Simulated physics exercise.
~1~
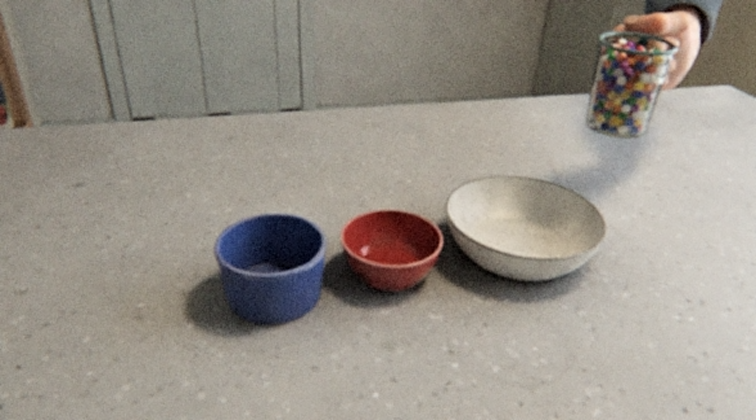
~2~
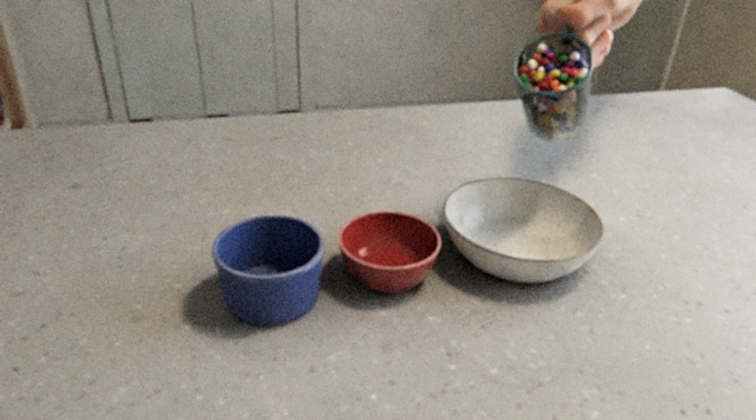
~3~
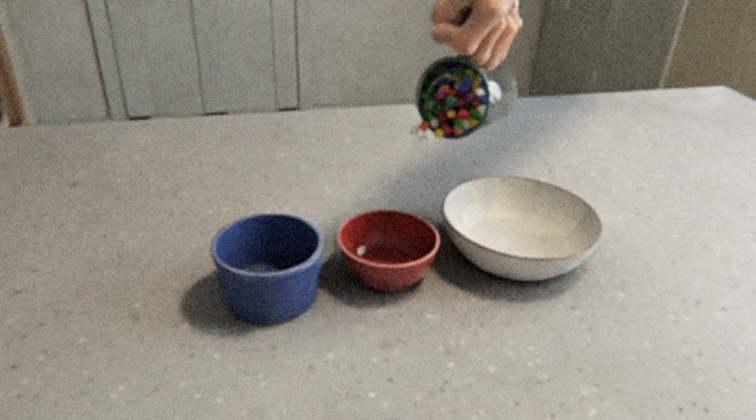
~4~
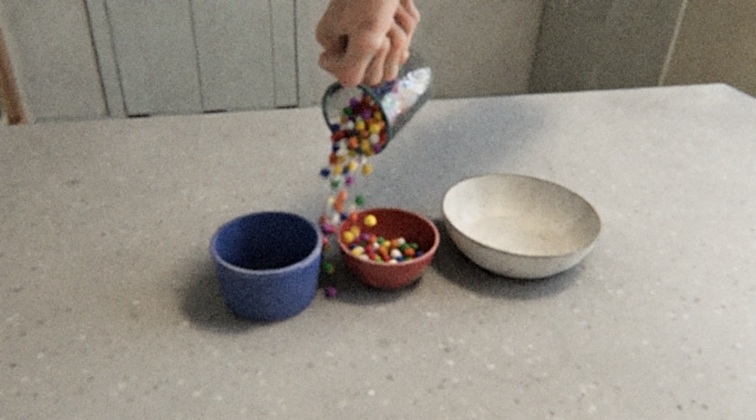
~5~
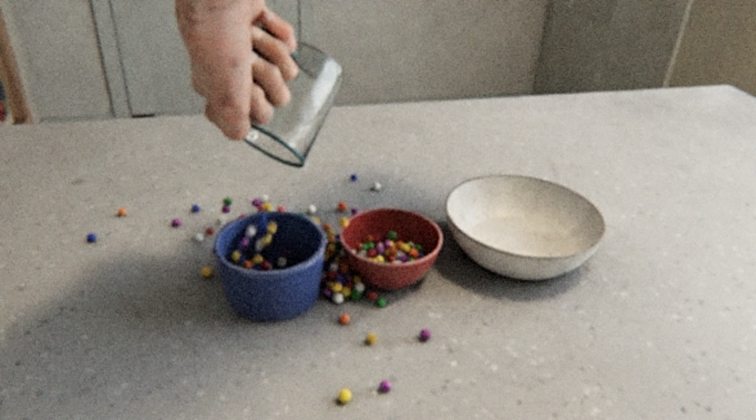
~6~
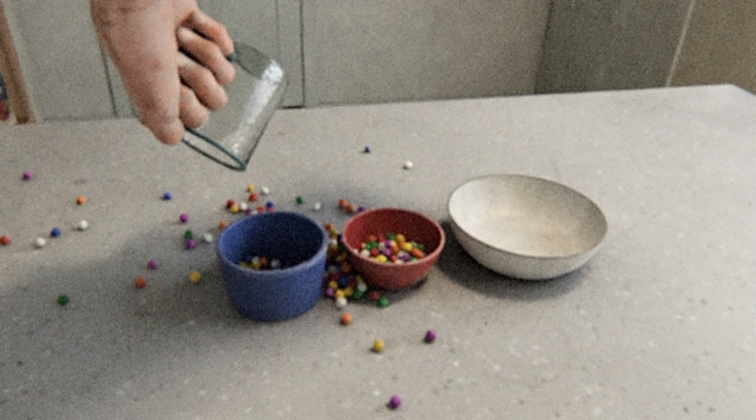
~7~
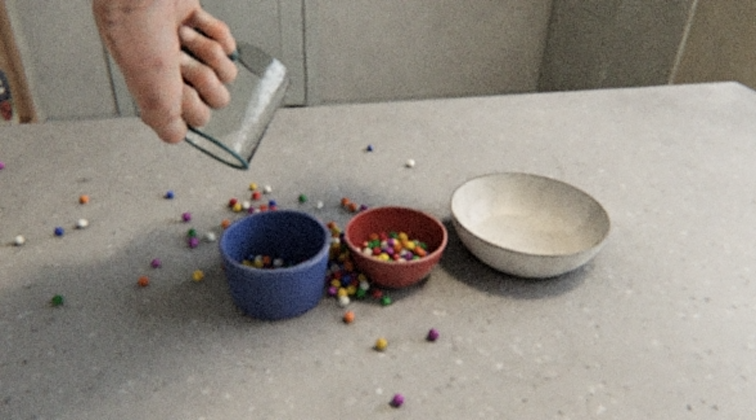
We see a hand carry a clear glass of colourful beads leftward above a white bowl, a red bowl and a blue dish, tipping it until it empties; beads land in the red bowl and blue dish, many scatter across the table, and the white bowl stays empty.
